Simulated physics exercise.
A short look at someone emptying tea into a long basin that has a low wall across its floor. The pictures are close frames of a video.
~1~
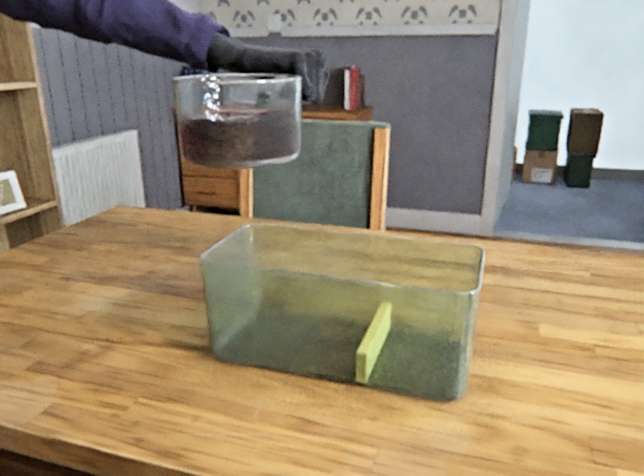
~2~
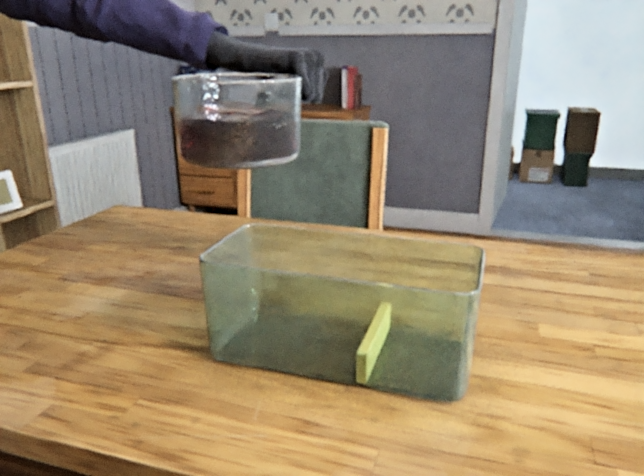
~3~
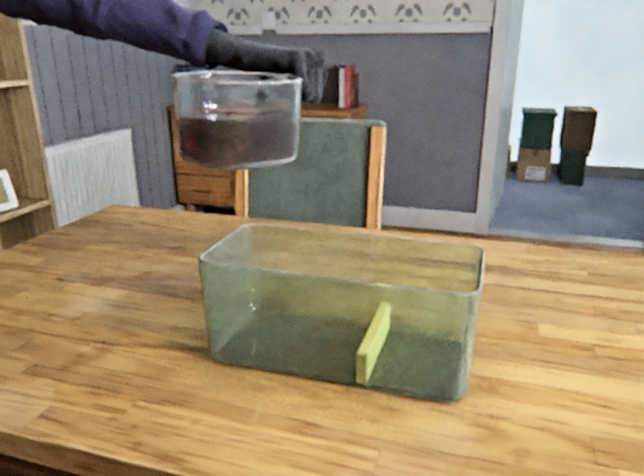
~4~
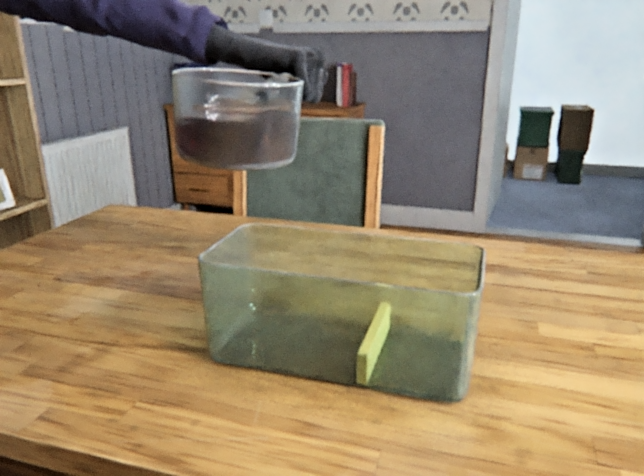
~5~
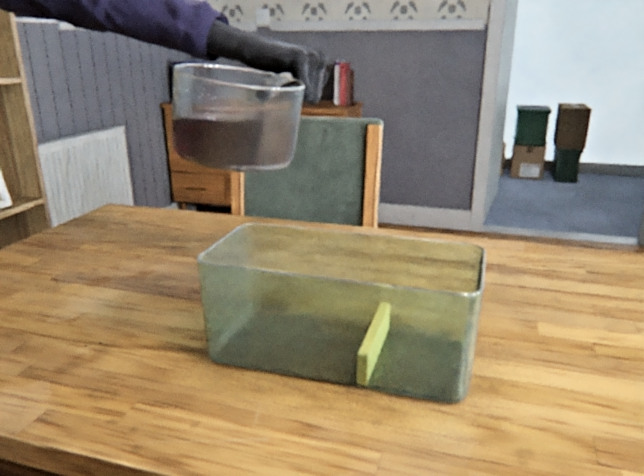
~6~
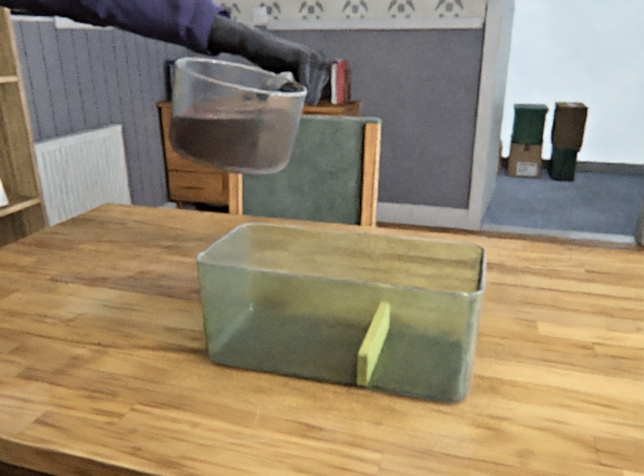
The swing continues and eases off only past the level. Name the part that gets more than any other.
The left section gets the most.
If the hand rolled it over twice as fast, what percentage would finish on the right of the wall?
Roughly 5 in a hundred.
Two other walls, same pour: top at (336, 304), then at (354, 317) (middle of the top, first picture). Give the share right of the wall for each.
The first gives 75 %, the second 50 %.
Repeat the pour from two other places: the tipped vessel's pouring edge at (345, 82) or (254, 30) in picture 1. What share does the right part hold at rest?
First some 85, then 10 per cent.
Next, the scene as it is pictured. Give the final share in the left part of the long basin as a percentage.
Close to 90 per cent.
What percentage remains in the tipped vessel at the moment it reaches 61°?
Some 85 per cent.
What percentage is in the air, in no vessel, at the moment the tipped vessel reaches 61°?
Close to 15 per cent.
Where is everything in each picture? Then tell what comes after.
In the first frame, it leans 0°; its right rim is at (296, 81); the tea meets the walls at (192, 114) and (296, 118); the long basin's rim runs from (225, 241) to (481, 270); the wall's top is at (375, 326).
In the second frame, it leans 1°; its right rim is at (296, 81); the tea meets the walls at (191, 114) and (296, 118).
In the third frame, it leans 2°; its right rim is at (297, 83); the tea meets the walls at (189, 114) and (294, 118).
In the fourth frame, it leans 5°; its right rim is at (298, 85); the tea meets the walls at (188, 113) and (295, 119).
In the fifth frame, it leans 9°; its right rim is at (300, 90); the tea meets the walls at (187, 112) and (295, 117).
In the sixth frame, it leans 14°; its right rim is at (301, 95); the tea meets the walls at (184, 112) and (295, 117).
A moment on, the tilt is 61° and 84 per cent is still to pour, 1 is left of the wall and 0 right of it.
Next, the tilt is 91° and 27 per cent is still to pour, 47 is left of the wall and 9 right of it.
Then the tilt is 100° and 3 per cent is still to pour, 83 is left of the wall and 11 right of it.
Later the tilt is 100° and 0 per cent is still to pour, 88 is left of the wall and 11 right of it.
Finally, 88 per cent lies left of the wall, 11 right of it and 0 outside.
